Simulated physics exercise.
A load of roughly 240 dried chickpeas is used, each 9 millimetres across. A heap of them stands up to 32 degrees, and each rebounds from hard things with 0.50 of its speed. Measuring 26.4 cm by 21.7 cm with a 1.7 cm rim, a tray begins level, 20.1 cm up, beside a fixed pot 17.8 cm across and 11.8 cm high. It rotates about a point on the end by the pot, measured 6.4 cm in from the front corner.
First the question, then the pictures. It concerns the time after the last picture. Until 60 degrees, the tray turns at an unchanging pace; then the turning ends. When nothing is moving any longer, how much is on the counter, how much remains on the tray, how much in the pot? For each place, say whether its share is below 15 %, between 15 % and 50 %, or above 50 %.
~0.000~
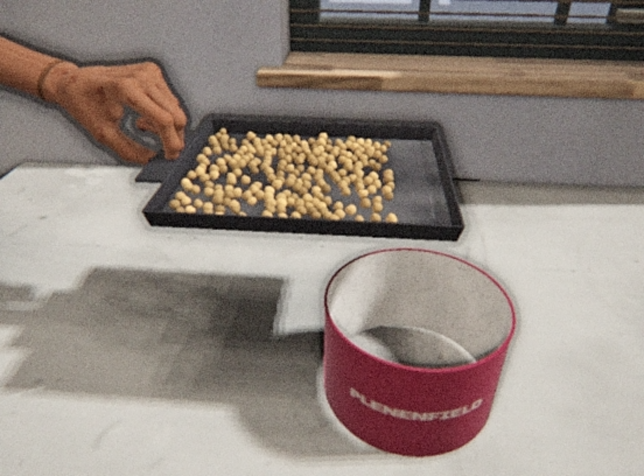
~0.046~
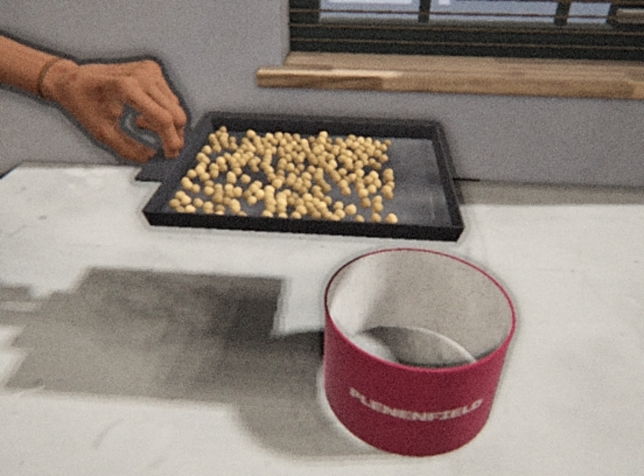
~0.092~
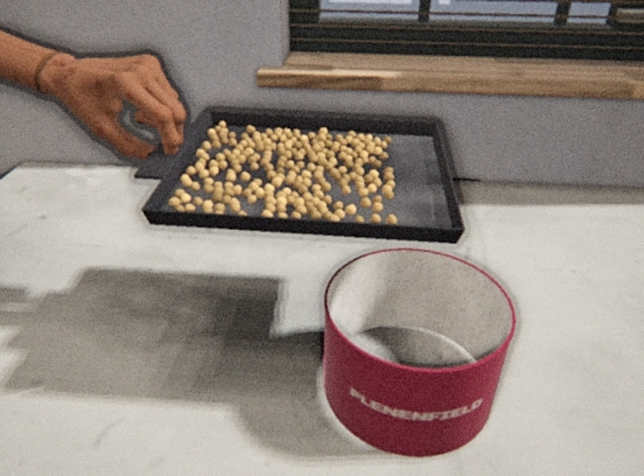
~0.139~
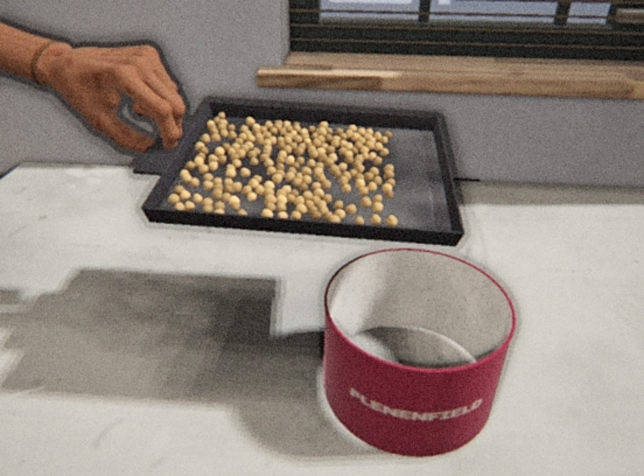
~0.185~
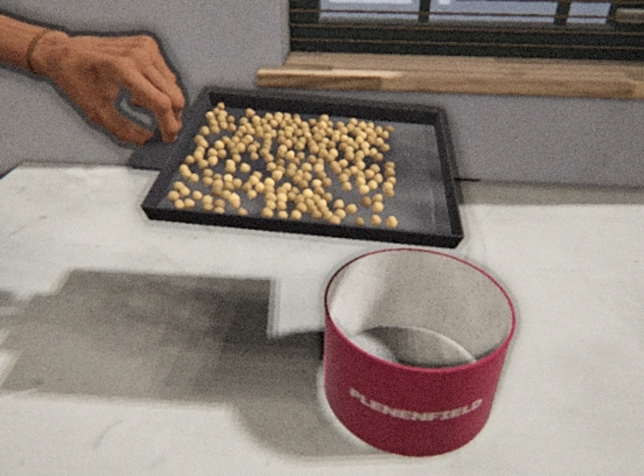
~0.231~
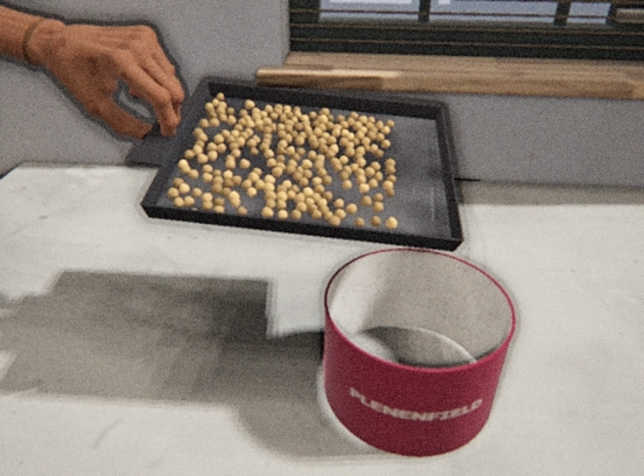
In the end counter: Only a little; tray: The main mass; pot: Only a little.
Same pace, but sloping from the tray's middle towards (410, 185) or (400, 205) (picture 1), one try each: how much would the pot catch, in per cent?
That would be close to 5 per cent, then close to 10 per cent.
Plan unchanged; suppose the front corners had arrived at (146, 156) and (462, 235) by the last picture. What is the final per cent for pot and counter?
Final per cent - pot 25, counter 5.
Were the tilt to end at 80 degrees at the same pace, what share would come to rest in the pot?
In that case it comes to about 5 in a hundred.
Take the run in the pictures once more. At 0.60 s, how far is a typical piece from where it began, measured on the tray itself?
6 cm.
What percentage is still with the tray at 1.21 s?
Of the load, some 95 percent.
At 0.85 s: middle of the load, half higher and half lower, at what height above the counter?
About 22 centimetres.
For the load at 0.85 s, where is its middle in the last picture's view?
(331, 194), roughly.
After 0.60 s, tilt 35 degrees; the tray holds 100 %, the pot 0 %.
Then, at 0.85 s, tilt 51 degrees; the tray holds 100 %, the pot 0 %.
After 1.21 s, tilt 60 degrees; the tray holds 95 %, the pot 0 %.
By 1.7 s all is still; counter 0 %, tray 95 %, pot 0 %.
